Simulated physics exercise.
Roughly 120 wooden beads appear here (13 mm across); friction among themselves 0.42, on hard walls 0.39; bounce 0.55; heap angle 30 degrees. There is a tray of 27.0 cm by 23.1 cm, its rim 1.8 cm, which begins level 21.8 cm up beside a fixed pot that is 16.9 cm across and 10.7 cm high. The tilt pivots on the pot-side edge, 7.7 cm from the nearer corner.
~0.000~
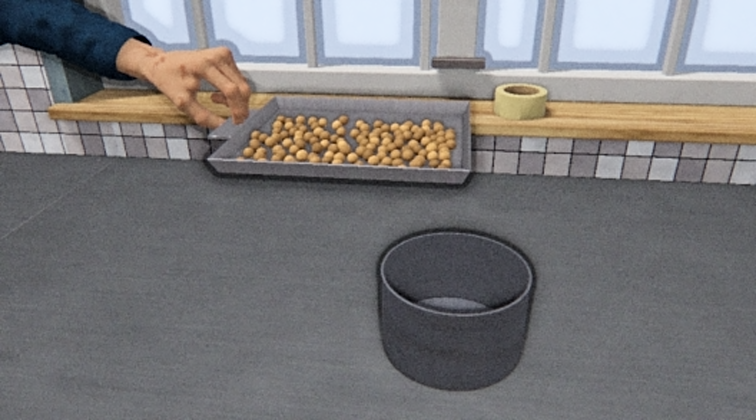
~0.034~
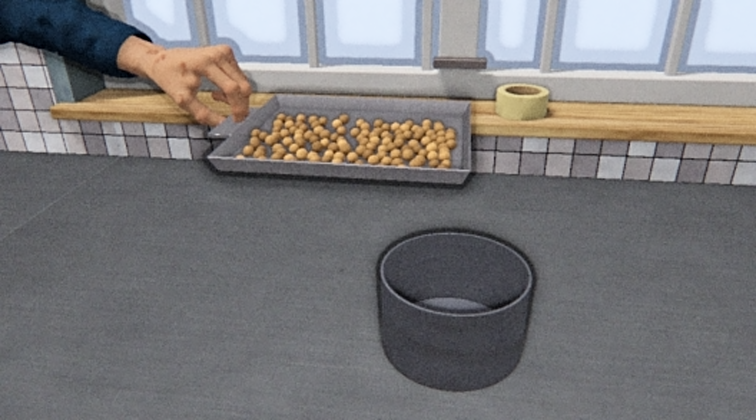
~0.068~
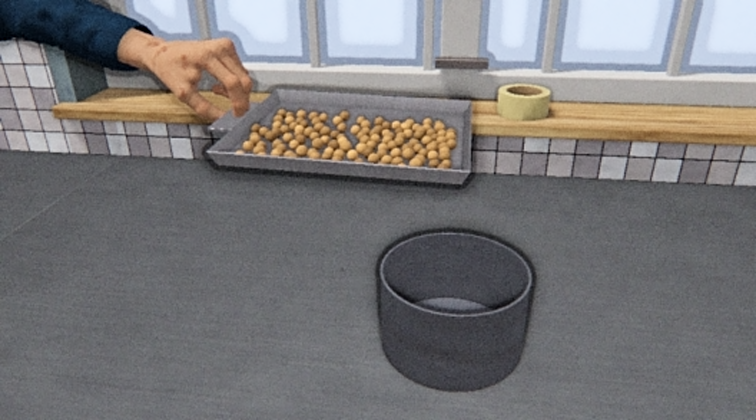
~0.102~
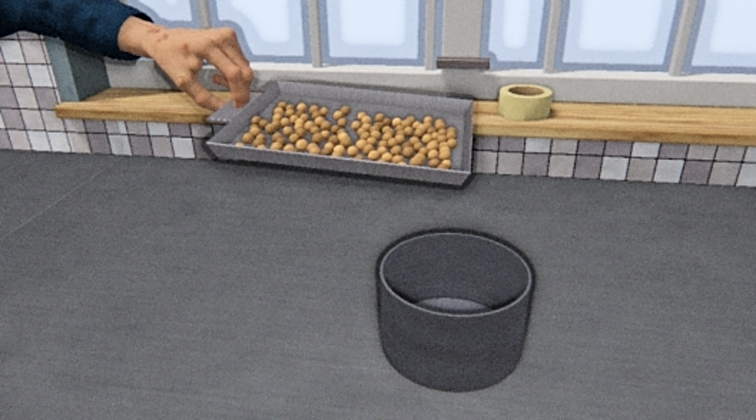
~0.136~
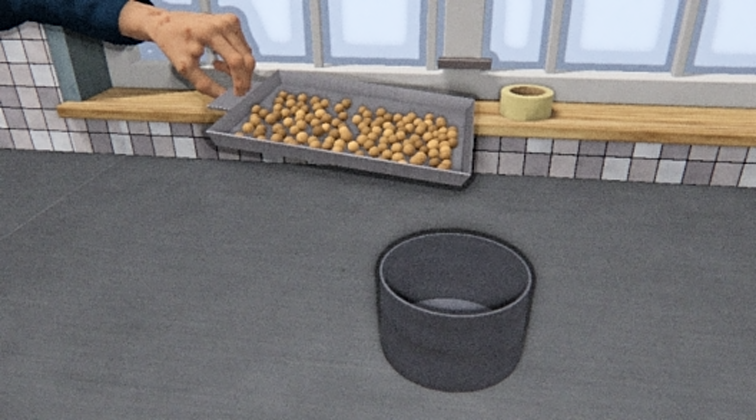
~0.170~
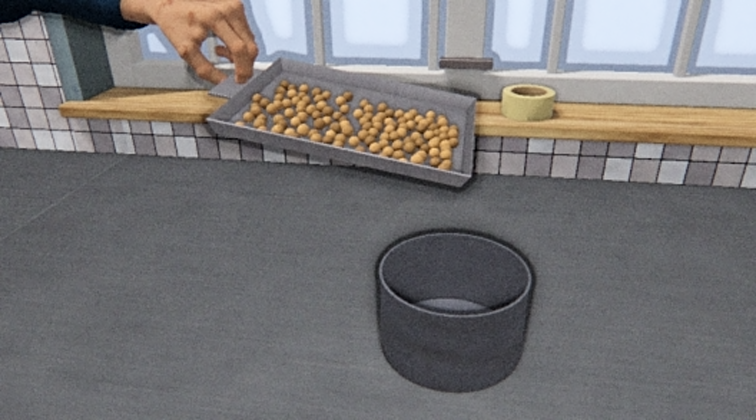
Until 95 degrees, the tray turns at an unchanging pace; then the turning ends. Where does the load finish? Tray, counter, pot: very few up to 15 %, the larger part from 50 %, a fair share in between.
Tray very few; counter a fair share; pot the larger part.
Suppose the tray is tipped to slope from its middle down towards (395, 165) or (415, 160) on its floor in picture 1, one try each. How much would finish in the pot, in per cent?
I'd put it at about 95 per cent for the first tilt and about 100 per cent for the second.
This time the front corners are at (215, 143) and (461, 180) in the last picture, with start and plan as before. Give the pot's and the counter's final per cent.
The pot gets 90 and the counter 10.
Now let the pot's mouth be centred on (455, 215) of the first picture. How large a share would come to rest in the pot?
Roughly 20 percent would end up there.
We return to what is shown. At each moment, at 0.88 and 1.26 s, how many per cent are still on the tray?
About 45, 0.
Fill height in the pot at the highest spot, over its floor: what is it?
Some 2.5 cm above the floor.
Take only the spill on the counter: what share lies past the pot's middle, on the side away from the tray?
Some 100 per cent.
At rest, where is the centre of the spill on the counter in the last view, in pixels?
(602, 302), about.
After 0.59 s, tilt 51 degrees; the tray holds 100 %, the pot 0 %.
Then, at 0.88 s, tilt 78 degrees; the tray holds 45 %, the pot 20 %.
After 1.26 s, tilt 95 degrees; the tray holds 0 %, the pot 65 %.
At rest (2.3 s), tray 0 %, counter 35 %, pot 65 %.
